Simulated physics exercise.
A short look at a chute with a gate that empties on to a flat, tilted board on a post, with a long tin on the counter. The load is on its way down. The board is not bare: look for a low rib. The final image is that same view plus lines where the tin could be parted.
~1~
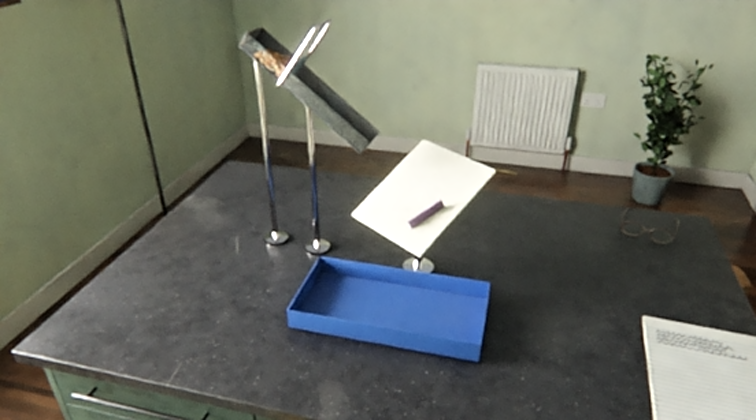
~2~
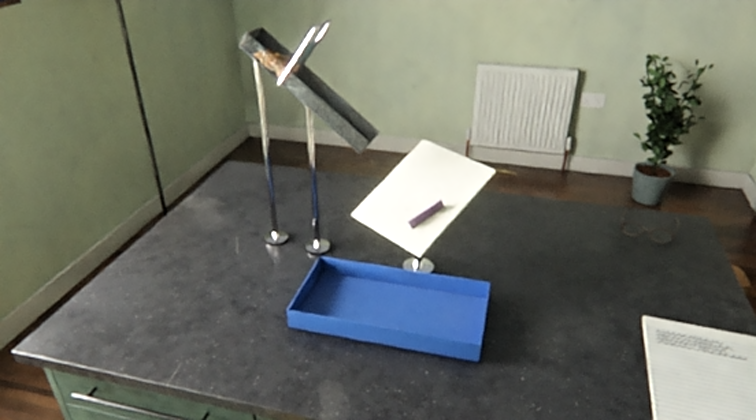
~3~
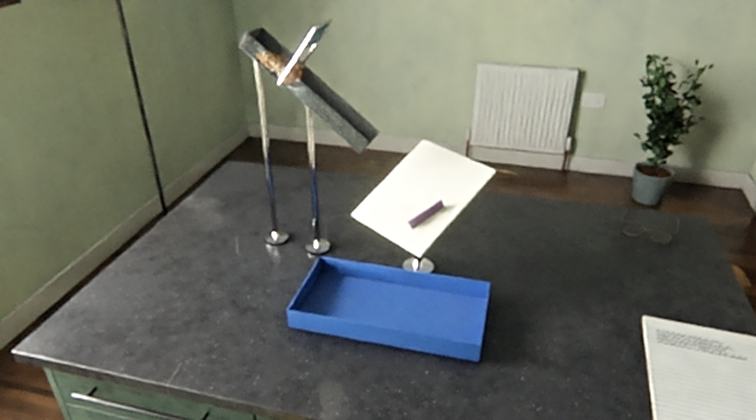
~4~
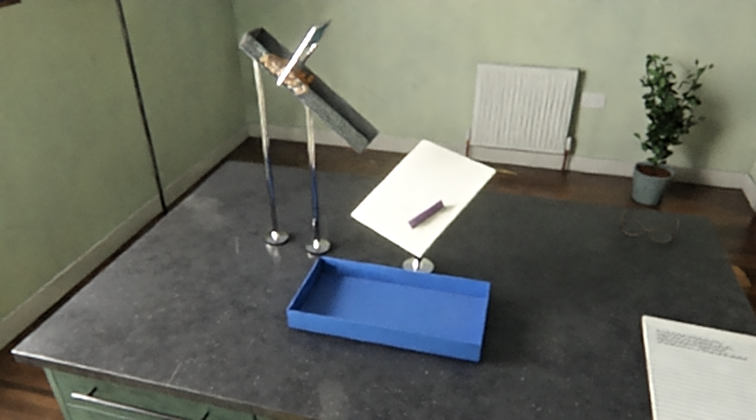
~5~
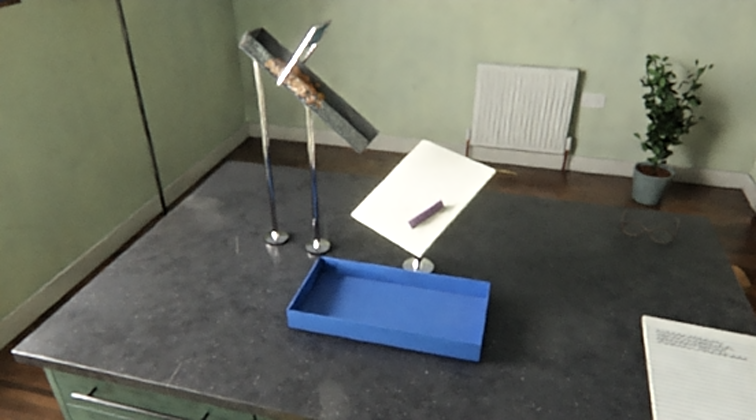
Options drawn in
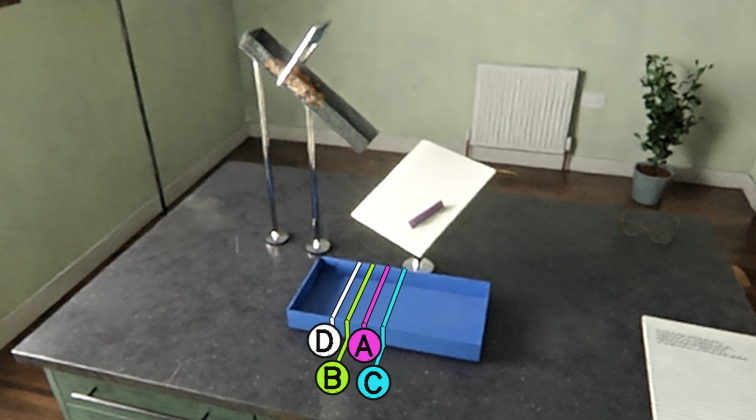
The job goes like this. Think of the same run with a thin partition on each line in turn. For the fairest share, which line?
I would pick line B.
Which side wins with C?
Left.
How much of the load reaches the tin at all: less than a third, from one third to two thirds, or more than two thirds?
It is more than two thirds.
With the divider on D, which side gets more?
The right side.
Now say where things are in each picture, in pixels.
In the first picture, load behind the gate near (278, 61), roasted chickpeas; lip of the chute near (366, 148), sloping fairly steeply.
In the second picture, middle of the board near (421, 193), tilted fairly steeply; middle of its low edge near (383, 234); of its high edge near (457, 154).
In the third picture, front corners of the tin near (288, 310) and (480, 344), empty; front of the load near (296, 79).
In the fourth picture, middle of the load near (288, 71); its front near (306, 91), close to a quarter of the way to the lip; rib from (442, 199) to (407, 222).
In the fifth picture, middle of the load near (297, 79); its front near (319, 106), close to a third of the way to the lip.
On the marked copy, line A crosses the front rim at (364, 324); line B crosses the front rim at (347, 321); line C crosses the front rim at (383, 327); line D crosses the front rim at (332, 318).
With A, of what is caught, the bulk on the left of the divider, a small share on the right.
With B, of what is caught, close to half on the left of the divider, close to half on the right.
With C, of what is caught, all but a few on the left of the divider, a small share on the right.
With D, of what is caught, a small share on the left of the divider, the bulk on the right.
